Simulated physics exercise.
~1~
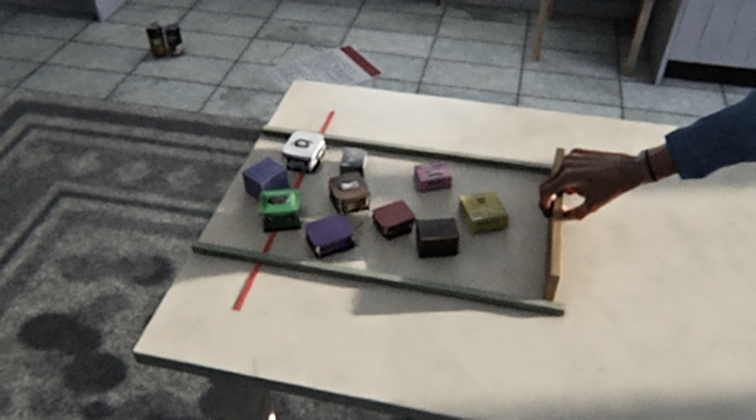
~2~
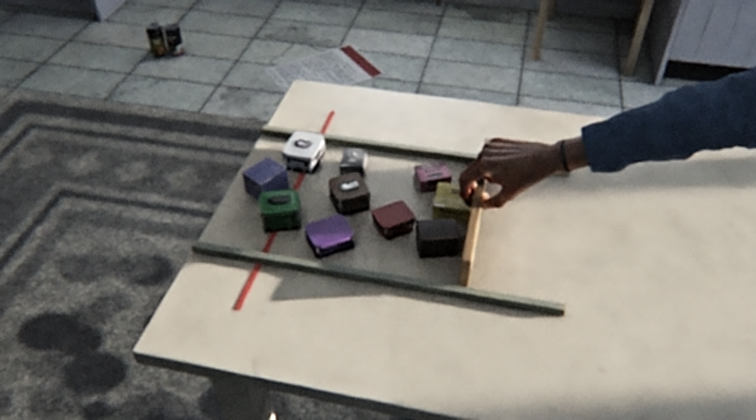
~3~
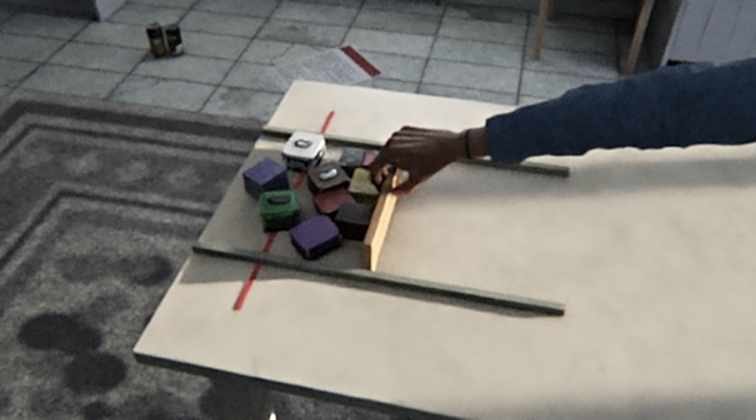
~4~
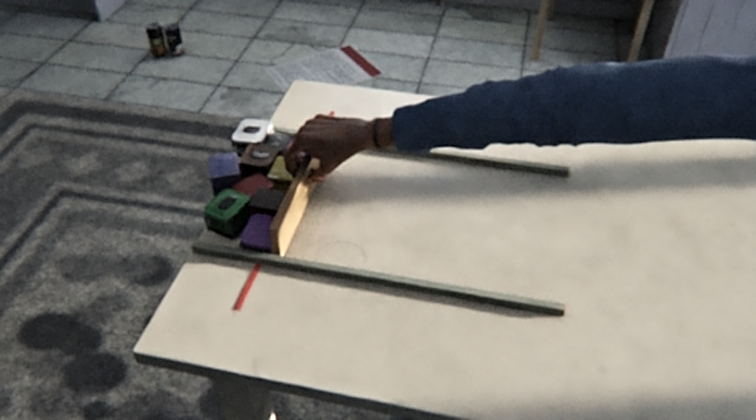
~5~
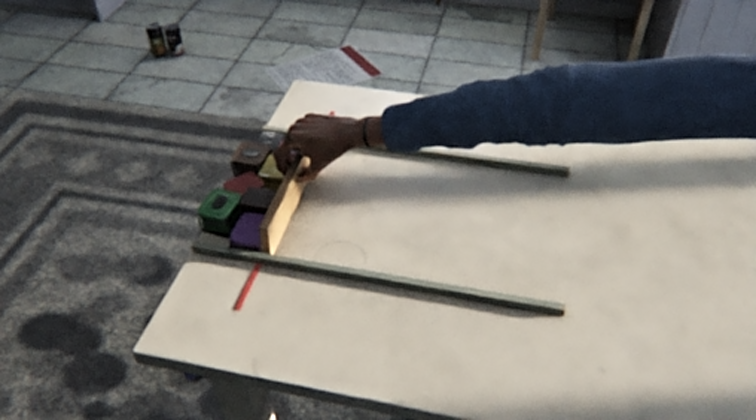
The clip opens on a pale table where small, colorful boxes and cases sit between two long strips, with a red tape mark running beneath them. A hand in a blue sleeve holds an upright wooden board at the right and slides it left. The board reaches the yellow and black boxes first, then bunches them against the others. The packed cluster is pushed across the tape toward the table's left edge. At the end, the white case and blue block have gone over the edge, while the green case and others remain crowded beside the board.
